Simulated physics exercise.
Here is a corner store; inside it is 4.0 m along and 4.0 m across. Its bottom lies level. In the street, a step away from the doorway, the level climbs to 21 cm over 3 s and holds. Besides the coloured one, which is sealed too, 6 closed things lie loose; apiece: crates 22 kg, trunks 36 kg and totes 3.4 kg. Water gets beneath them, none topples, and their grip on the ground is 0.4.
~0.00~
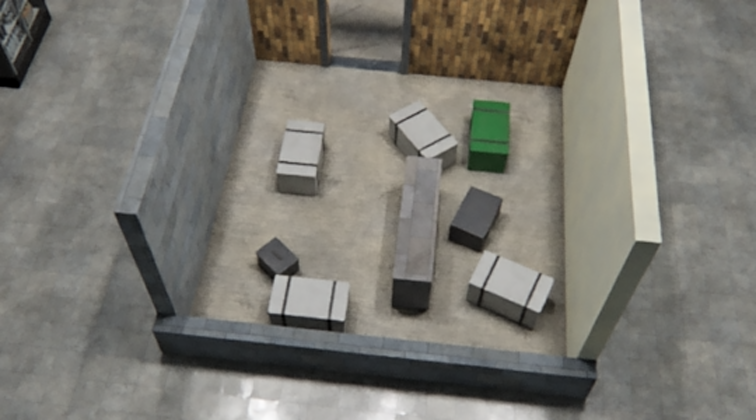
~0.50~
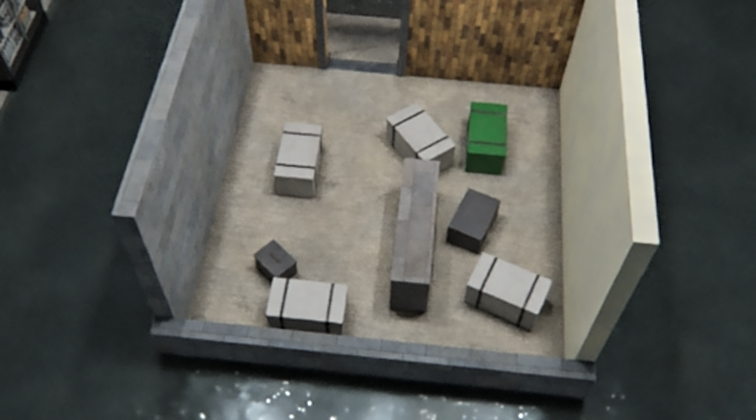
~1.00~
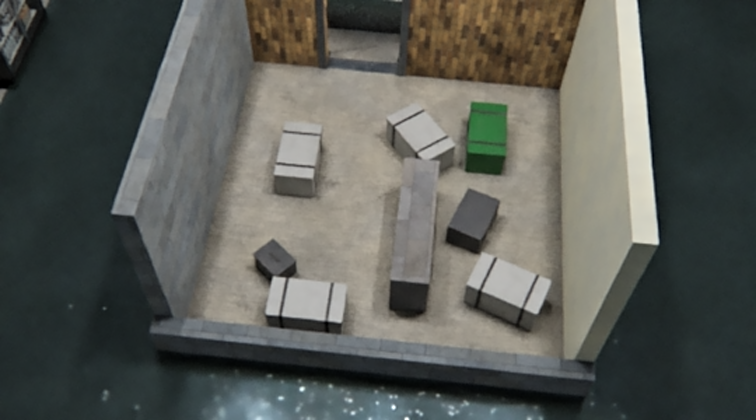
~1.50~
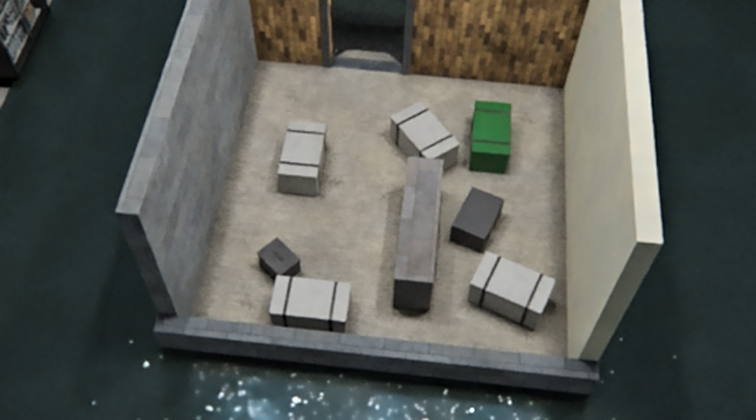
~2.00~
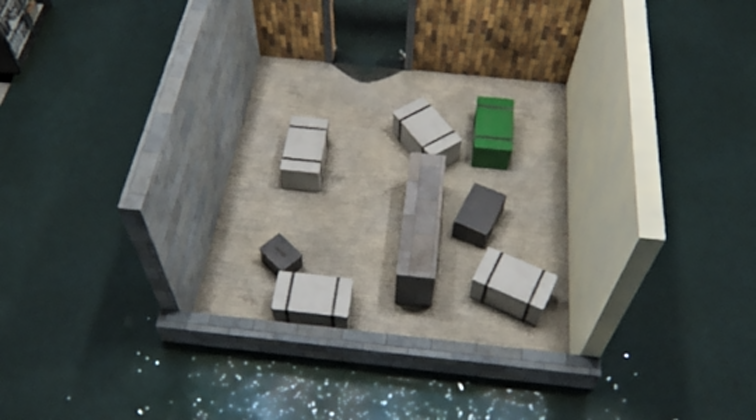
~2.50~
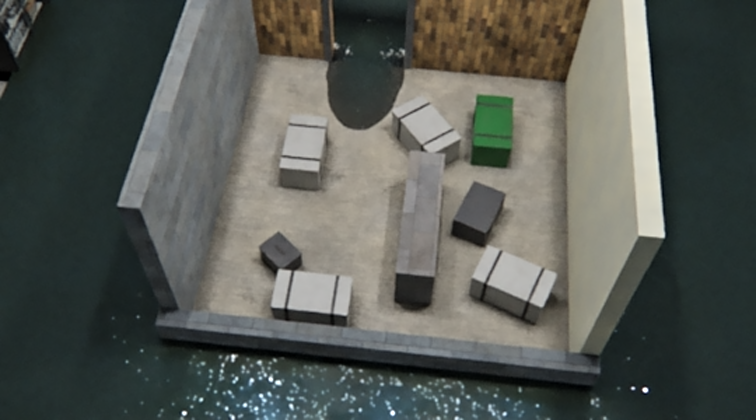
Dark water surrounds a walled room and spreads through the doorway while the trunks stay still.
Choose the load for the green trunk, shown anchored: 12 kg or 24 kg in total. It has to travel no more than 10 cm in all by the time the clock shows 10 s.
Verdict: Only the higher weight holds it.
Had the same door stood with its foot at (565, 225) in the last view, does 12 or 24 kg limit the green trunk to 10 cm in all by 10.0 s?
Then neither weight holds it.
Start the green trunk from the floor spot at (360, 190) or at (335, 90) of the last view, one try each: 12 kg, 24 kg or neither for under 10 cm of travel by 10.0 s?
In that order: Neither holds; neither holds.
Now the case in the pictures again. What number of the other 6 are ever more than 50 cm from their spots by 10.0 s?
1 of them.
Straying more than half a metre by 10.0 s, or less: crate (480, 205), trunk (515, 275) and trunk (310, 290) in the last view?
In turn: Short of it, under, under.
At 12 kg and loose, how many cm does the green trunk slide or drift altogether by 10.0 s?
Some 80 cm in all.
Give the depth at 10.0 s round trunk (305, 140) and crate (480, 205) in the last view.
About 10 and 4 cm.
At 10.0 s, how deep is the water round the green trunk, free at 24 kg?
About 4 cm.
After 3.5 s the green trunk would be 0 cm from its start with 12 kg and 0 cm from its start with 24 kg; 0 cm of water round it then.
After 4.5 s the green trunk would be 0 cm from its start with 12 kg and 0 cm from its start with 24 kg; 2 cm of water round it then.
After 7.0 s the green trunk would be 16 cm from its start with 12 kg and 0 cm from its start with 24 kg; 2 cm of water round it then.
After 10.0 s the green trunk would be 63 cm from its start with 12 kg and 0 cm from its start with 24 kg; 4 cm of water round it then.
